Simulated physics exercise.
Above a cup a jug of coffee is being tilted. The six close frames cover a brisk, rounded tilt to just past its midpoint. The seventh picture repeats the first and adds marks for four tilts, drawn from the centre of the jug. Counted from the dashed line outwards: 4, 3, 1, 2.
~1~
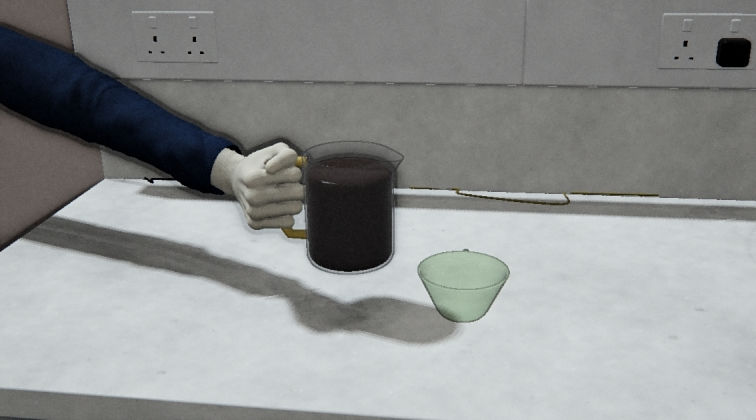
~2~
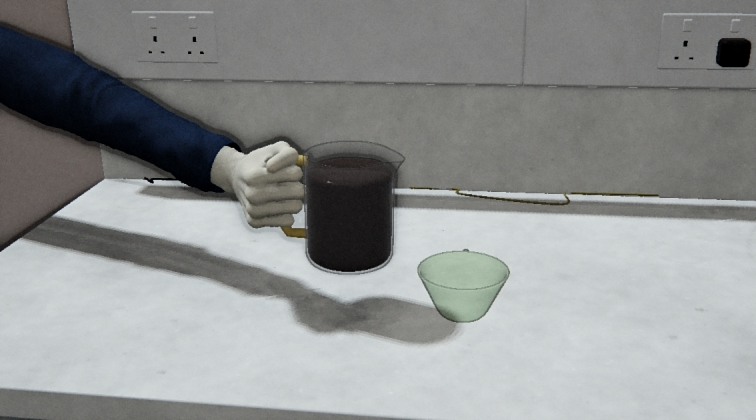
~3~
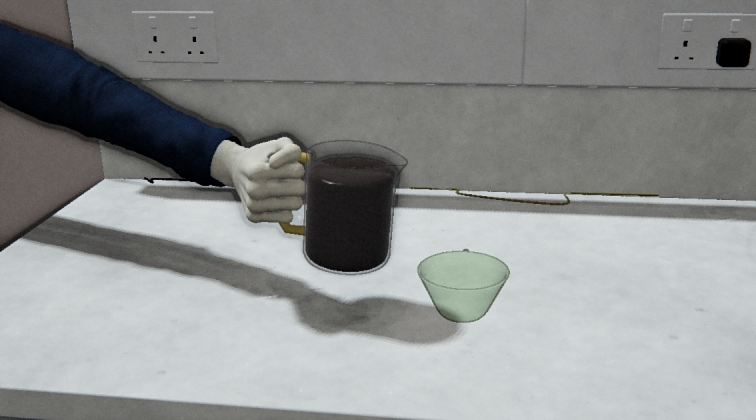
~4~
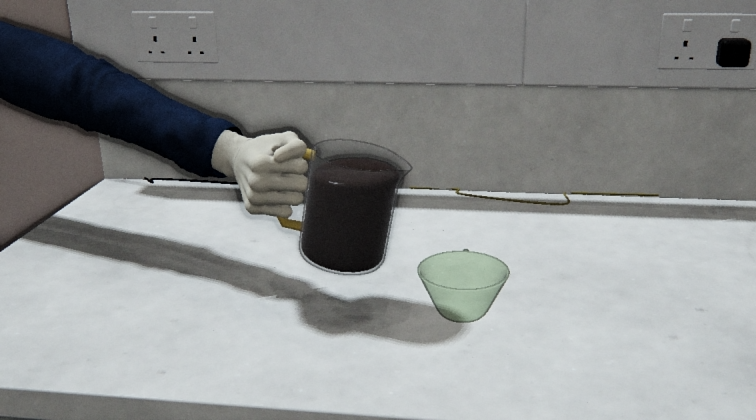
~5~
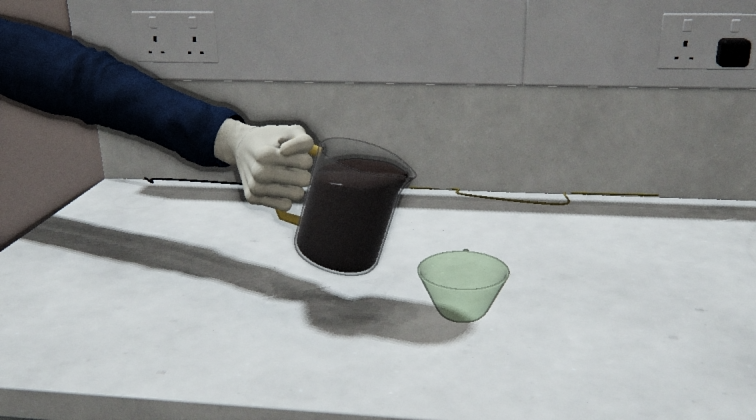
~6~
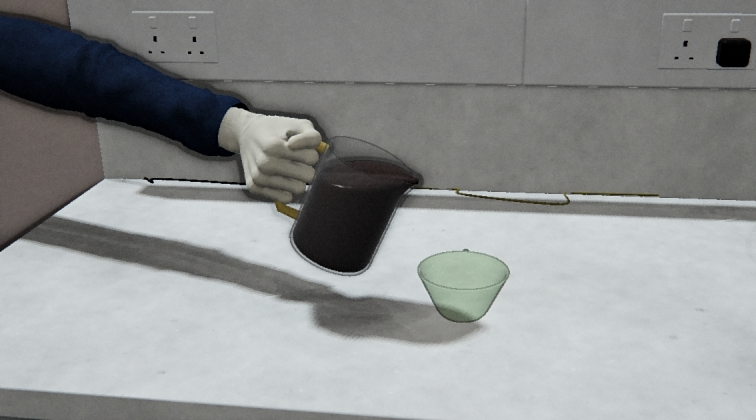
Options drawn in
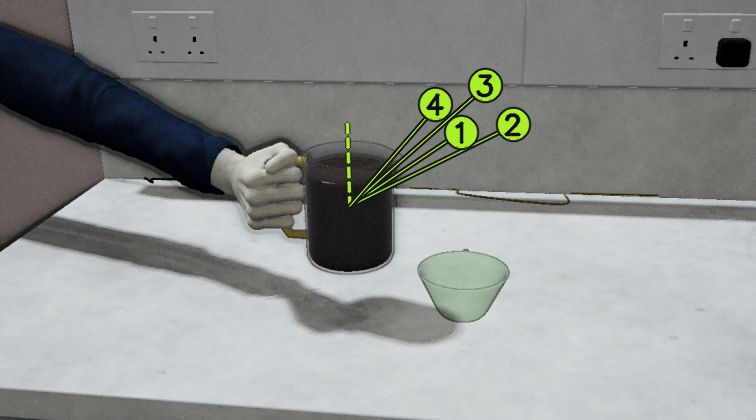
A gloved hand gradually tilting a clear jug of dark liquid to the right above a small green cup on a counter.
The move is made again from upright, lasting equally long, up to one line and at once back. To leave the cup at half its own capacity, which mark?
Use line 3.
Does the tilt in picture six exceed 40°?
No.
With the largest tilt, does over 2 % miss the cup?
Yes.
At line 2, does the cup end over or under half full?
Over half.
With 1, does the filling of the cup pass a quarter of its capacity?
Yes.
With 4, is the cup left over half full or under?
Under.
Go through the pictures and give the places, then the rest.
Upright, lip at (402, 158); rim of the cup round (463, 269); nothing has left yet, in the first picture.
Upright, lip at (403, 159); nothing has left yet, in the second picture.
Tipped about 5°, lip at (406, 162); nothing has left yet, in the third picture.
Tipped about 10°, lip at (410, 168); nothing has left yet, in the fourth picture.
Tipped about 17°, lip at (415, 175); nothing has left yet, in the fifth picture.
Tipped about 24°, lip at (418, 183); nothing has left yet, in the sixth picture.
On the marked copy, 1 at (447, 141); 2 at (498, 132); 3 at (473, 97); 4 at (426, 118).
With 1, the cup ends with about 79 % of what it can hold.
With 2, the cup ends with about 92 % of what it can hold; 8 % of the coffee is spilt.
With 3, the cup ends with about 54 % of what it can hold.
With 4, the cup ends with about 32 % of what it can hold.
